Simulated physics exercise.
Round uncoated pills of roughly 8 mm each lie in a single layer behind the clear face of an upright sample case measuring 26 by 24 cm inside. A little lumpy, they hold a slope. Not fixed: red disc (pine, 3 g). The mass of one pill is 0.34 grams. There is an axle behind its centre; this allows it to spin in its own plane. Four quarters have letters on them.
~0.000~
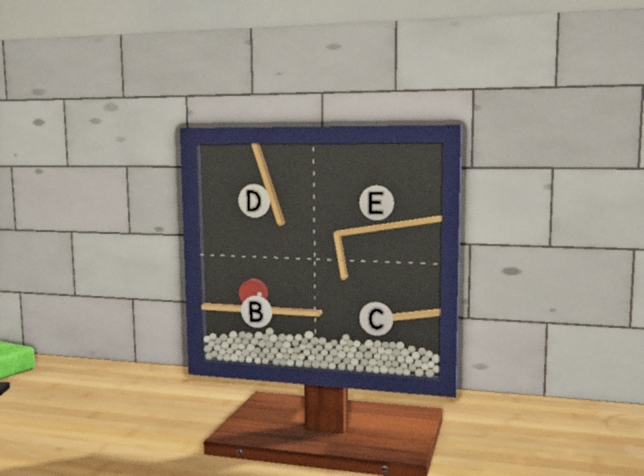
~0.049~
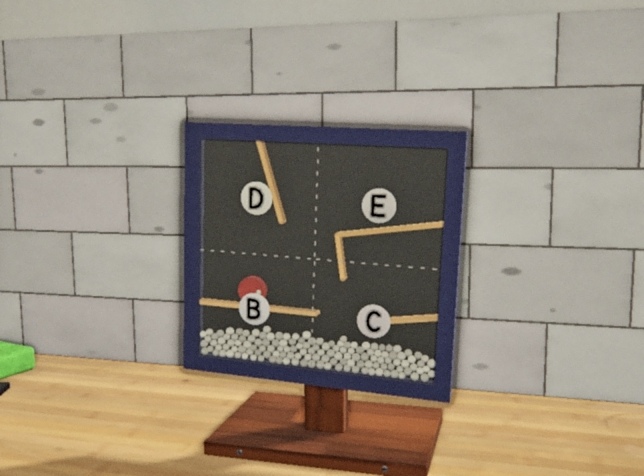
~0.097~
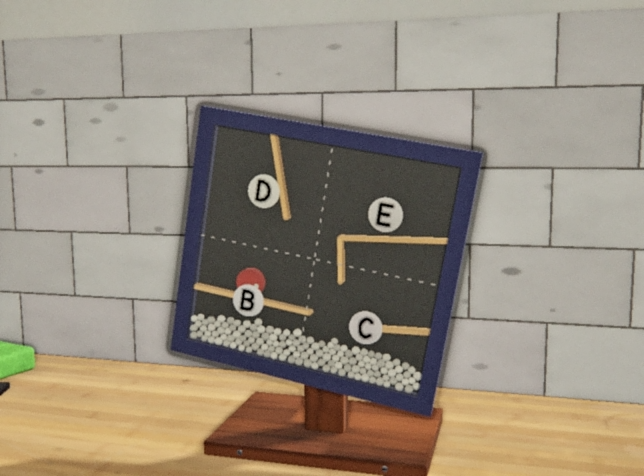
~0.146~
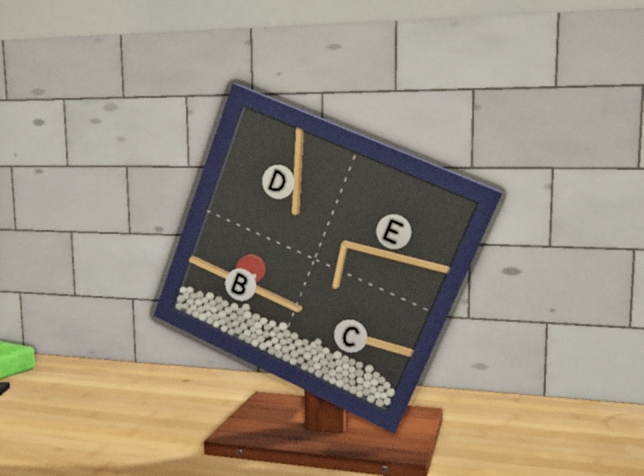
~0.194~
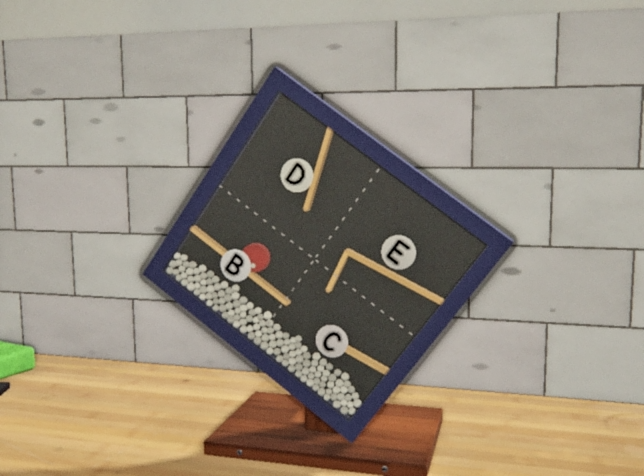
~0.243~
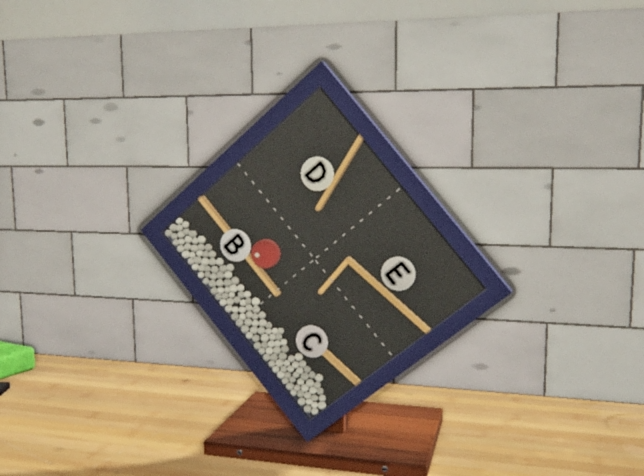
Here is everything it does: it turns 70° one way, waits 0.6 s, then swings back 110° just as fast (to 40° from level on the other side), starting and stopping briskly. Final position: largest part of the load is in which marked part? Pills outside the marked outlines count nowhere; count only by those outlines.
Marked B.
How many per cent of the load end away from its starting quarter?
My reckoning puts it near 30 percent.
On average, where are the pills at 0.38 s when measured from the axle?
Roughly 9 centimetres to the left and 5 centimetres below.
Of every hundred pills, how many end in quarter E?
I'd estimate close to 0 per cent.
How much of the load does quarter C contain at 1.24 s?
About 90 % of the load.
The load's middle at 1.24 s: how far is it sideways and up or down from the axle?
The middle sits around 4 cm right of it and 10 cm below it.
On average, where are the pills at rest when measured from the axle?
Right: About 2 cm; below: About 10 cm.
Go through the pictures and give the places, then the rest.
The first frame shows level; about 140 pills; load centre (317, 353); top pill (270, 332); red disc (253, 293); B (257, 312), C (376, 319), D (254, 201), E (377, 203).
The second frame shows turned 2° clockwise; load centre (313, 353); top pill (267, 330).
The third frame shows turned 10° clockwise; load centre (302, 350); top pill (201, 317); wall ends (341, 281), (310, 312), (287, 218), (355, 327).
The fourth frame shows turned 22° clockwise; load centre (284, 344); top pill (183, 290); red disc (251, 269).
The fifth frame shows turned 36° clockwise; load centre (265, 332); top pill (177, 256).
The sixth frame shows turned 50° clockwise; load centre (249, 317); top pill (179, 221); red disc (266, 254); B (236, 245), C (312, 341), D (317, 174), E (398, 274).
After 0.38 s, it stands 70° clockwise; the pills' middle is 9 cm left of and 5 cm below the centre; B 45 %, C 55 %.
After 1.24 s, it stands 16° clockwise; the pills' middle is 4 cm right of and 10 cm below the centre; B 10 %, C 90 %.
After 1.50 s, it stands 40° anticlockwise; the pills' middle is 10 cm right of and 3 cm below the centre; B 10 %, C 90 %.
Settled by 2.3 s, it stands 40° anticlockwise; B 80 %, C 20 %, D 0 %, E 0 %.
